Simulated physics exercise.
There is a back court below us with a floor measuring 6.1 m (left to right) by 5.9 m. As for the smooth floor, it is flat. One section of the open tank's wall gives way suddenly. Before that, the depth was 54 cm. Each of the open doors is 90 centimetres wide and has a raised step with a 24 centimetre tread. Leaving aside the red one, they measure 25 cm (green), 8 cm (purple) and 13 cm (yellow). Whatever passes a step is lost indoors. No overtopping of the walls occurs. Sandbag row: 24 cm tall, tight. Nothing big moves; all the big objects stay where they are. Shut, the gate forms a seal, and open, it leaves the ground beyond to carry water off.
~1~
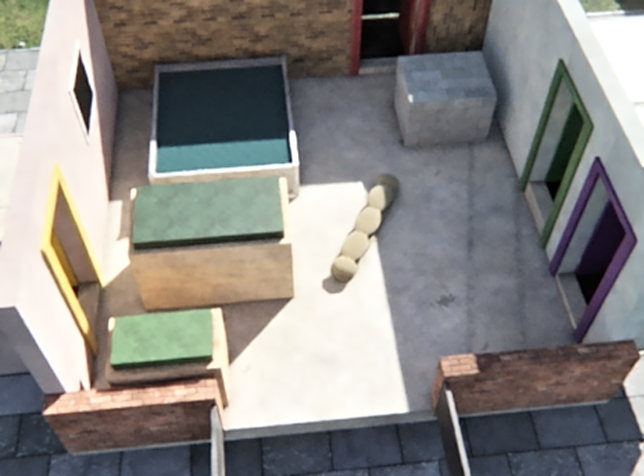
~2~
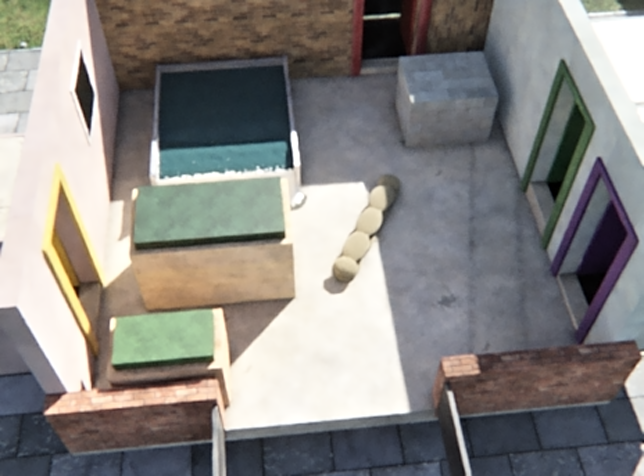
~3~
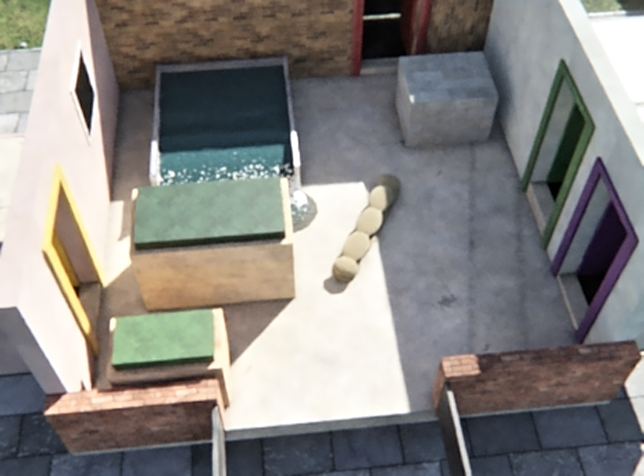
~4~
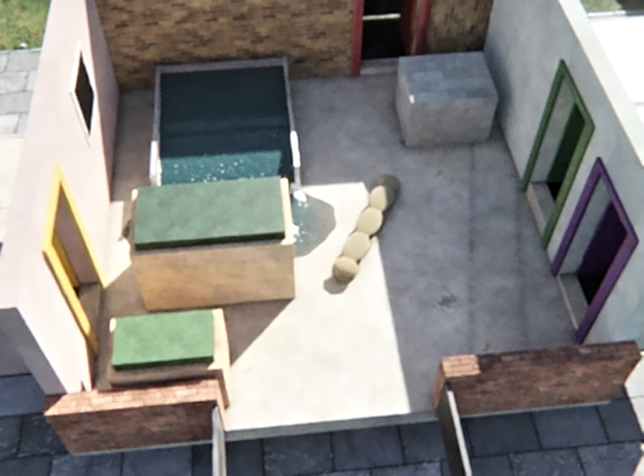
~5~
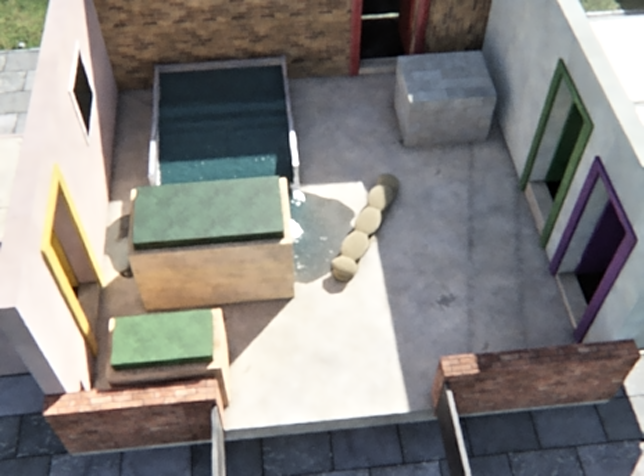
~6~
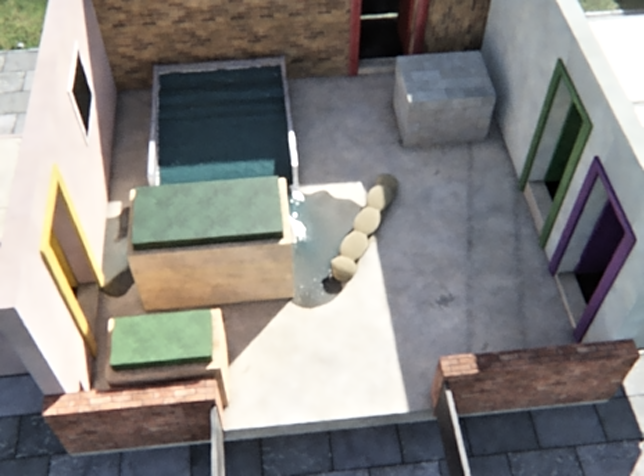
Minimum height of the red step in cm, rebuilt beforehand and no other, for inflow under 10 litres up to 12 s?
12.5 cm.
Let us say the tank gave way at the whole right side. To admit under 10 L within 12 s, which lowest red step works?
Then the minimum is about 28 cm.
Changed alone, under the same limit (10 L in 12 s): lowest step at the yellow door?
Yellow door, minimum about 11.0 cm.
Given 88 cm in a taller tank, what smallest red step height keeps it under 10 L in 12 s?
I'd say close to 19 cm.
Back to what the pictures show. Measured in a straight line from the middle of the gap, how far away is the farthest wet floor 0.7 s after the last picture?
About 3.6 metres out.
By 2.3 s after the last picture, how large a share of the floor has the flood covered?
About 55 per cent.
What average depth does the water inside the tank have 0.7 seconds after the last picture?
The mean depth is about 32 cm.
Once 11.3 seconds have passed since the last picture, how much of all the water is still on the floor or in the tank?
Share still there: Approx. 78 percent.
Then, 0.7 s after the last picture water covers 20 % of the floor, deepest (42 cm) near (221, 233); it has not reached the red door.
Then, 2.3 s after the last picture water covers 55 % of the floor, deepest (29 cm) near (90, 396); 8 cm at the red door, 0 litres in over its 12 cm step.
Then, 11.3 s after the last picture water covers 95 % of the floor, deepest (10 cm) near (117, 241); 8 cm at the red door, 13 litres in over its 12 cm step.
At the red door as built, the water peaked near 12 cm, 3.1 s after the last picture.
With a step of 11 cm, 19 litres would have come in within the 12 s; with 15 cm, 3 litres. So under 10 litres takes about 12.5 cm.
